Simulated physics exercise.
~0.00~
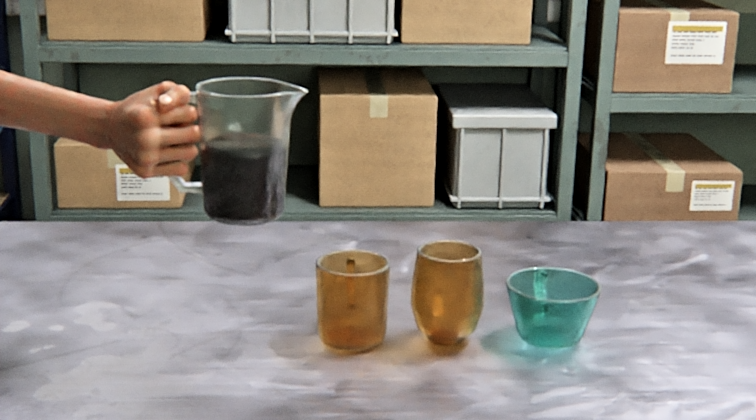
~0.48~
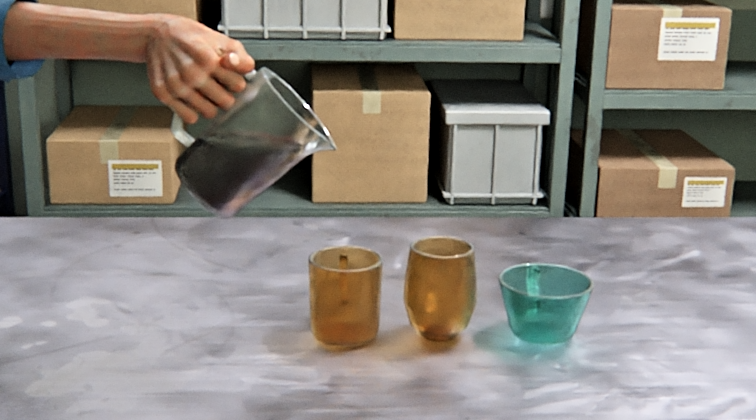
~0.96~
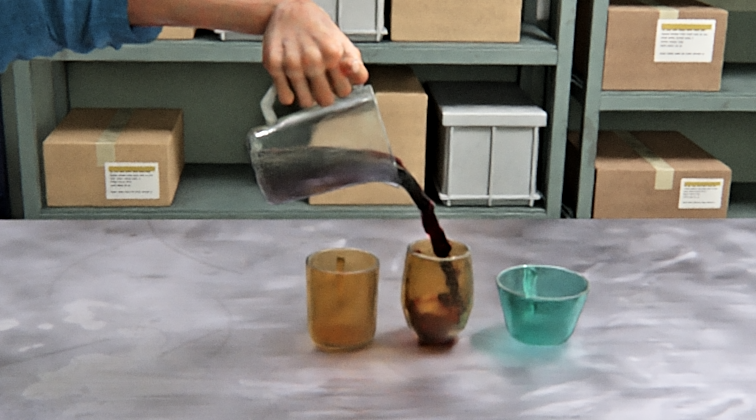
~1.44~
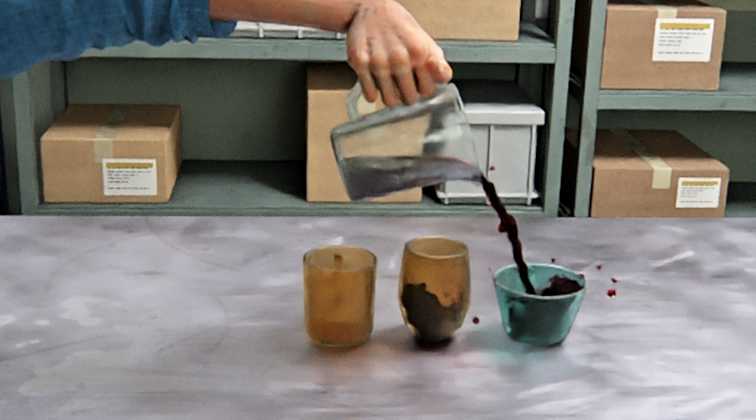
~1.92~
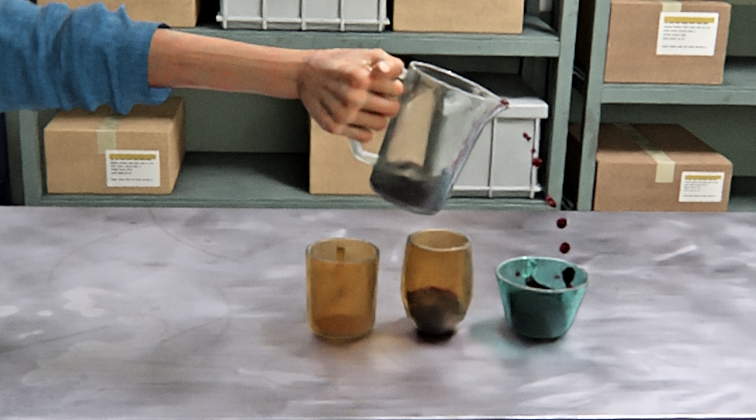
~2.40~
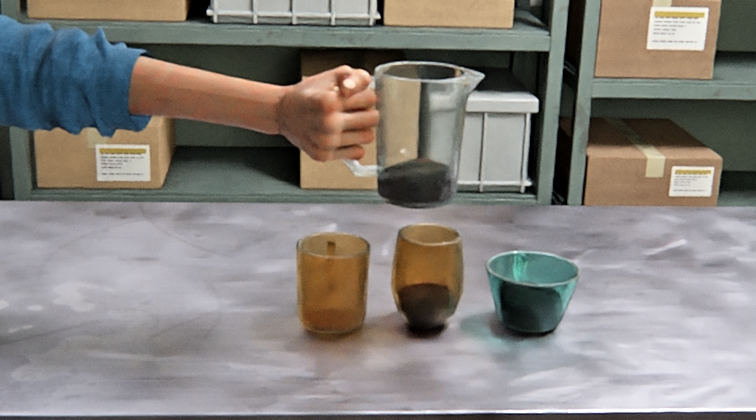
A hand tips a clear glass jug of dark wine above three small empty vessels on a grey marbled table, seen from the front in a slightly swaying view, with cardboard boxes and pale bins on green shelves behind. An amber mug stands left, a round-bellied amber glass in the middle and a teal cup right. Sweeping rightward, the jug tilts and pours into the middle glass, then into the teal cup, where drops splash. The hand levels the jug as last drops fall. Finally, the mug remains empty, the middle glass is partly filled, the teal cup holds dark wine, and some stays in the jug.
